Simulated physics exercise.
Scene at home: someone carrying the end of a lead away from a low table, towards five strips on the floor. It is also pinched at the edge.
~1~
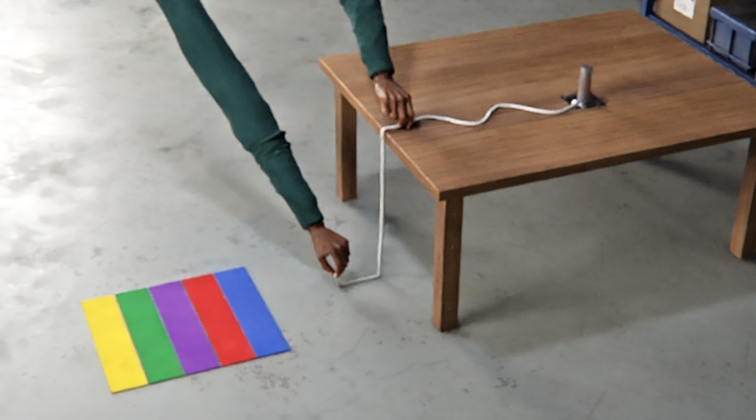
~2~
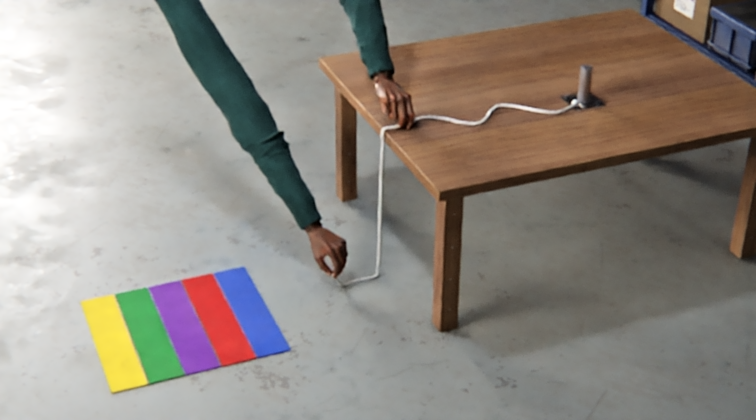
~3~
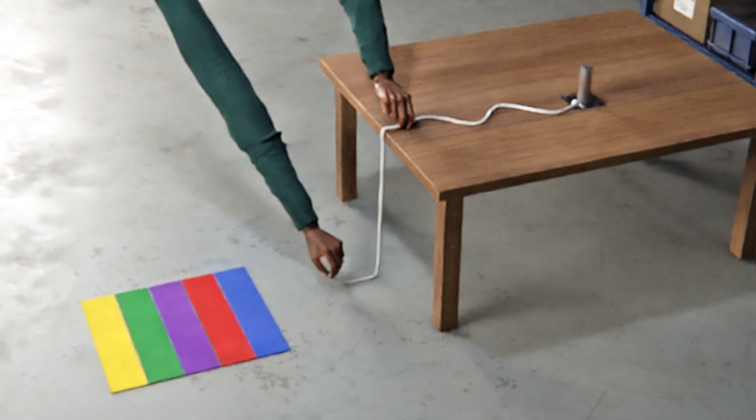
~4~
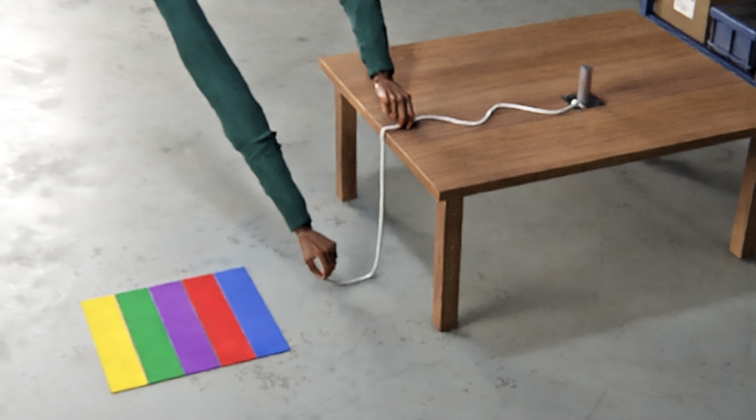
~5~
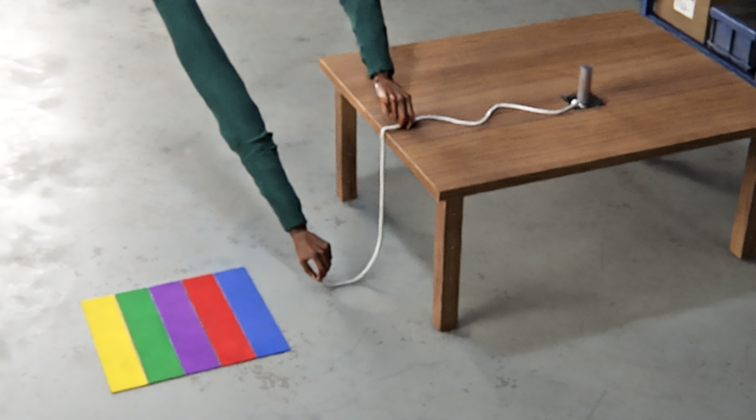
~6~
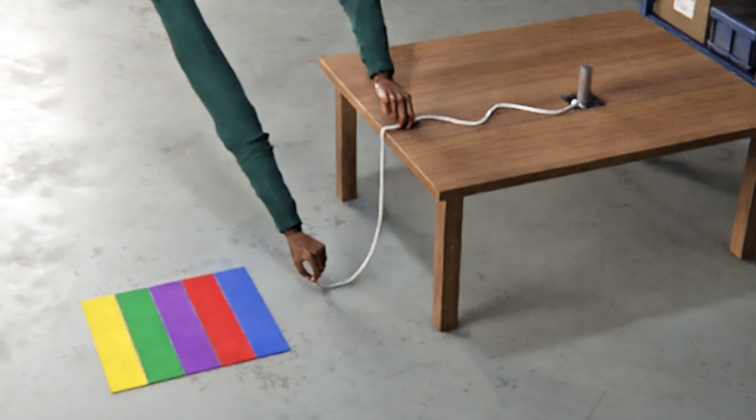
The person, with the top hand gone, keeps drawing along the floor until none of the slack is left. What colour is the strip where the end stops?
It is purple.
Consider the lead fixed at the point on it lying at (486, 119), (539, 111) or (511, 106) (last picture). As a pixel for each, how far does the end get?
Respectively (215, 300), (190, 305) and (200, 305).
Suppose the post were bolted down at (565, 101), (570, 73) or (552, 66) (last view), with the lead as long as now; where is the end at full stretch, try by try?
Near (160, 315), (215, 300) and (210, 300).
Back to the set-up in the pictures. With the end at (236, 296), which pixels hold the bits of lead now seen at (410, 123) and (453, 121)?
They move to (384, 144) and (423, 126) respectively.
A little later, end near (235, 296); over blue.
Next, end near (202, 304); over red.
When it is tight, end near (181, 308); over purple. It gets as far as the purple strip.
